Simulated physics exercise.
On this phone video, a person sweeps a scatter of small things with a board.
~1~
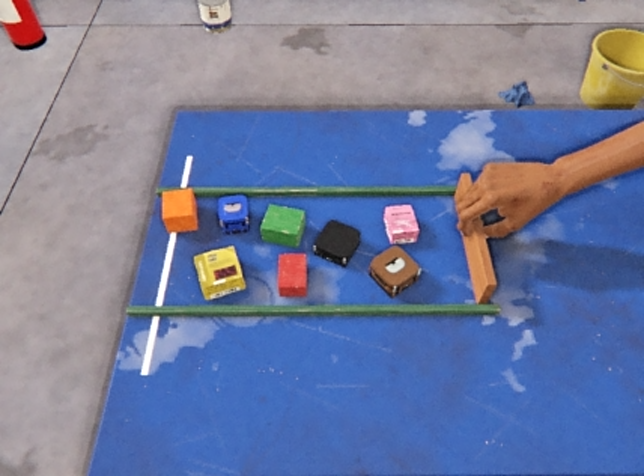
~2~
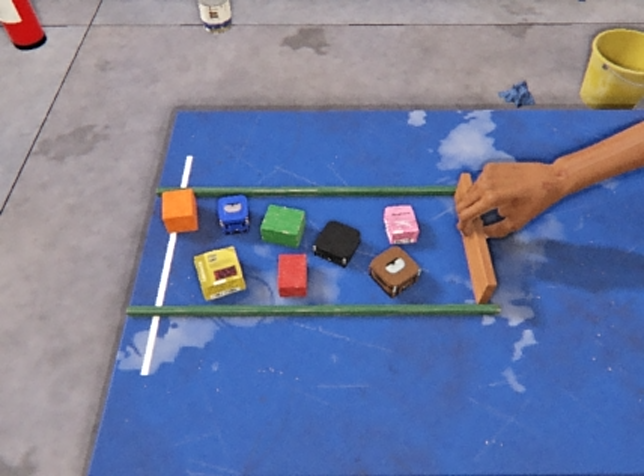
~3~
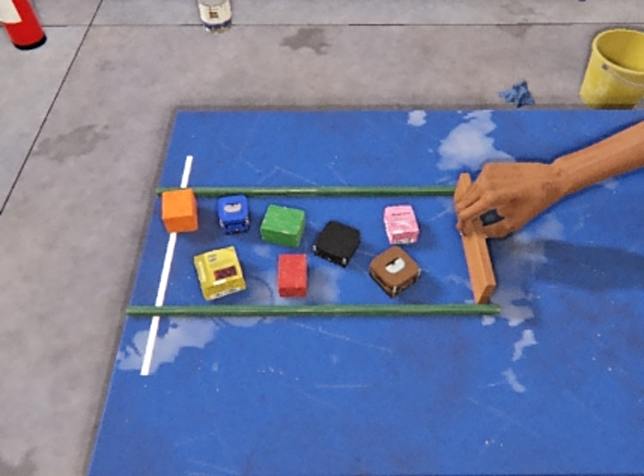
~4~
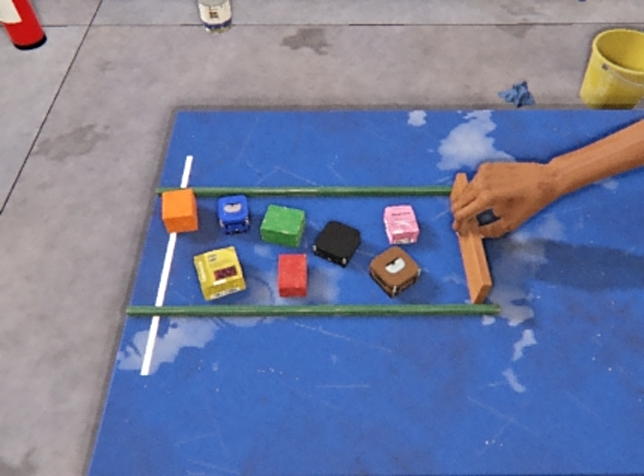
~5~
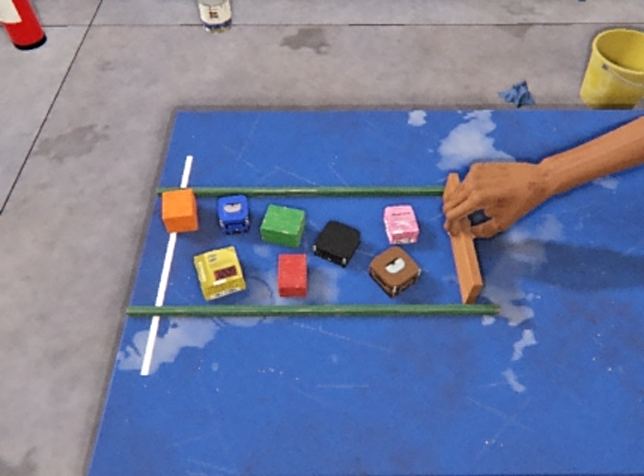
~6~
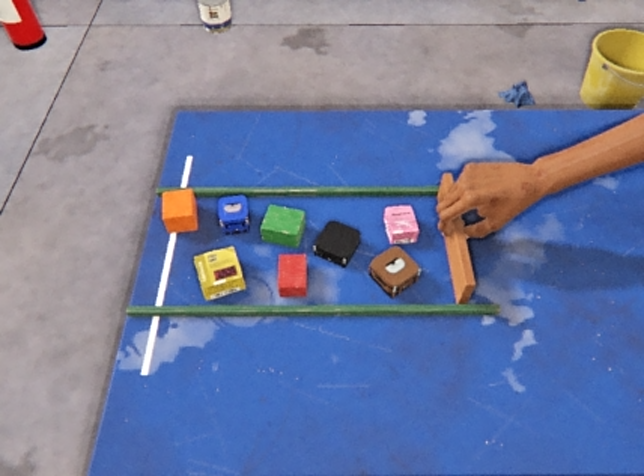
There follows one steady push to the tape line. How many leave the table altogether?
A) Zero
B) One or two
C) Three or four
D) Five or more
(D) Five or more.
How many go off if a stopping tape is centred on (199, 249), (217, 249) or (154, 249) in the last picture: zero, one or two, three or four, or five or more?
So in that order I'd say three to four; three or four; five or over.
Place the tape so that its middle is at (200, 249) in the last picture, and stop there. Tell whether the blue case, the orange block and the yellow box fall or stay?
Taking them in turn, the blue case tips off, the orange block tips off, the yellow box tips off.
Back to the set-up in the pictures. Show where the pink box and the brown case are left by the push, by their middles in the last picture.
Reading them off: First (159, 226); then (143, 273).
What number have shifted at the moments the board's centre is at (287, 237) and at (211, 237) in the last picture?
The first count is 8, and then it's 8.
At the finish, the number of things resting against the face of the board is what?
All in all, 2.
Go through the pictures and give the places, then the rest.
The first frame shows orange block (180, 211); yellow box (220, 273); blue case (235, 215); board (473, 236); tape (170, 249).
The second frame shows yellow box (220, 273); red block (293, 275).
The third frame shows blue case (235, 215); brown case (394, 272).
The fourth frame shows orange block (180, 211); green block (284, 226).
The fifth frame shows yellow box (220, 273); black case (338, 244).
The sixth frame shows orange block (180, 211); yellow box (220, 273); blue case (235, 215); board (454, 236); tape (170, 249).
A little later, none off yet; orange block at rest near (180, 211); yellow box at rest near (220, 273); blue case shifted a little near (219, 212).
When it is over, the number that fall off is five or more; down, black case, red block, green block, blue case, yellow box and orange block.
